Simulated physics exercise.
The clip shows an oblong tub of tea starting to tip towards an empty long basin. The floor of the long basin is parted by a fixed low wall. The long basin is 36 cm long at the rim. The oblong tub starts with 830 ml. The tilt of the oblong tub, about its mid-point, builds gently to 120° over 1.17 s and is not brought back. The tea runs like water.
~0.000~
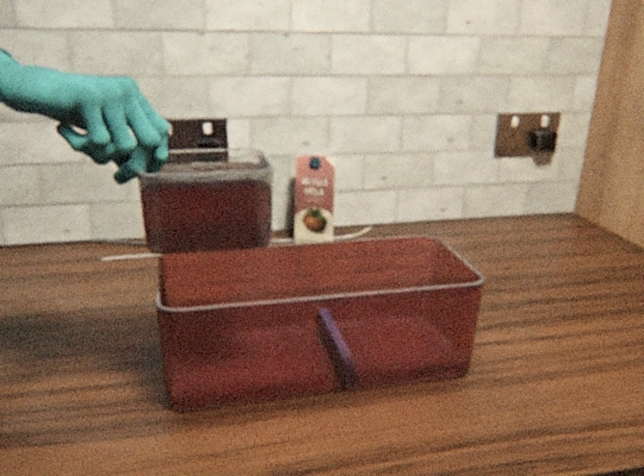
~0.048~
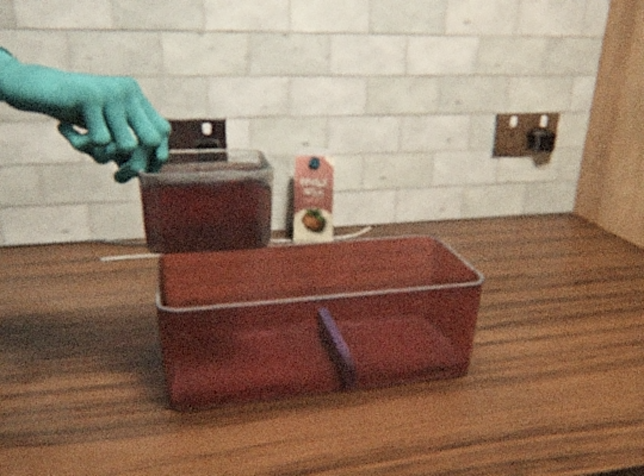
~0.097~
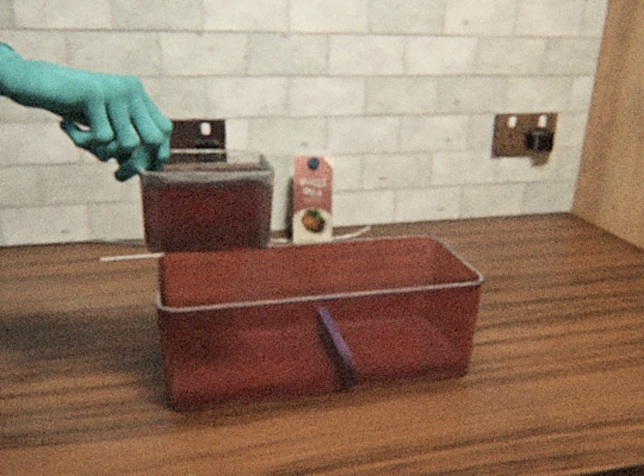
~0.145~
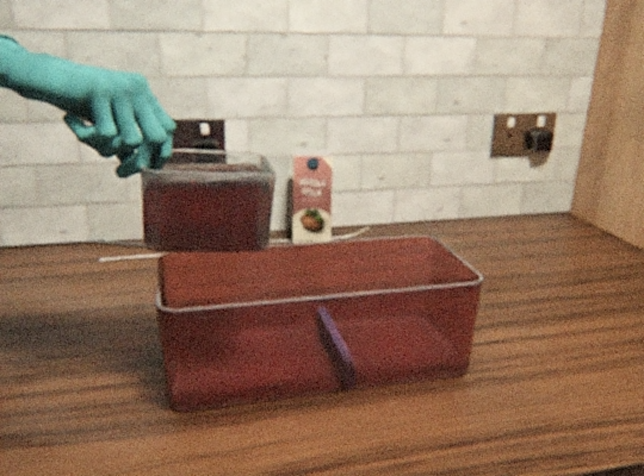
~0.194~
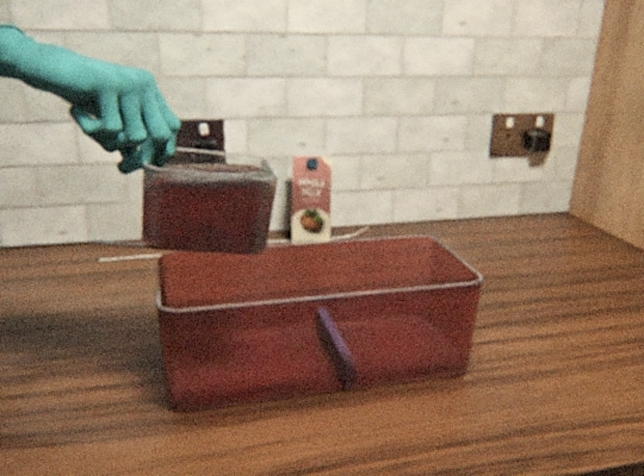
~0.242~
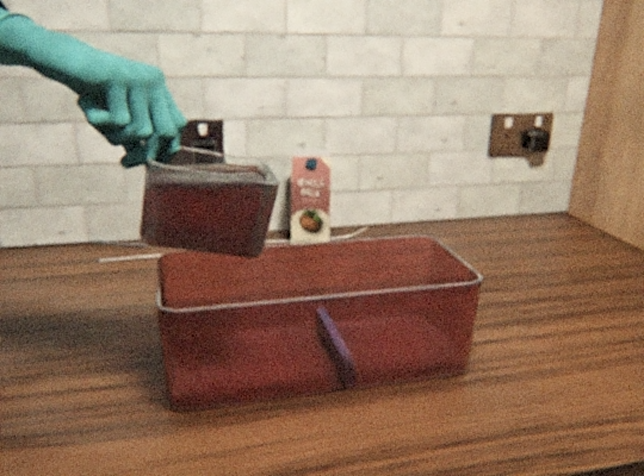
A teal-gloved hand slowly tilts a tub of dark tea rightward beside a long basin.
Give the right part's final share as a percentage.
About 41 per cent.
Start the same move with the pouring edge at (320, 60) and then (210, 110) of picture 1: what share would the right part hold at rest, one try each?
In turn about 75 and 20 per cent.
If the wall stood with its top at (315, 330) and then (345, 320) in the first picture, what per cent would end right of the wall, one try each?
In turn about 65 and 10 per cent.
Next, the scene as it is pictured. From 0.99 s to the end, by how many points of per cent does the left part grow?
Near 5 in a hundred.
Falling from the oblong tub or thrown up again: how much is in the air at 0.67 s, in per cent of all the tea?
Some 24 per cent.
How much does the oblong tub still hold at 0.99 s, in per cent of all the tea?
About 6 per cent.
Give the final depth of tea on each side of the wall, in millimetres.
Some 16 mm on the left and 16 mm on the right.
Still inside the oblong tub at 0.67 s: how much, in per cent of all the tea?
Some 50 per cent.
Then, 0.67 s in, the tilt is 74° and 51 per cent is still to pour, 14 is left of the wall and 10 right of it.
Then, 0.99 s in, the tilt is 113° and 6 per cent is still to pour, 53 is left of the wall and 38 right of it.
Then, 1.31 s in, the tilt is 120° and 0 per cent is still to pour, 58 is left of the wall and 41 right of it.
Then, 1.67 s in, the tilt is 120° and 0 per cent is still to pour, 58 is left of the wall and 41 right of it.
Finally, 58 per cent lies left of the wall, 41 right of it and 1 outside.
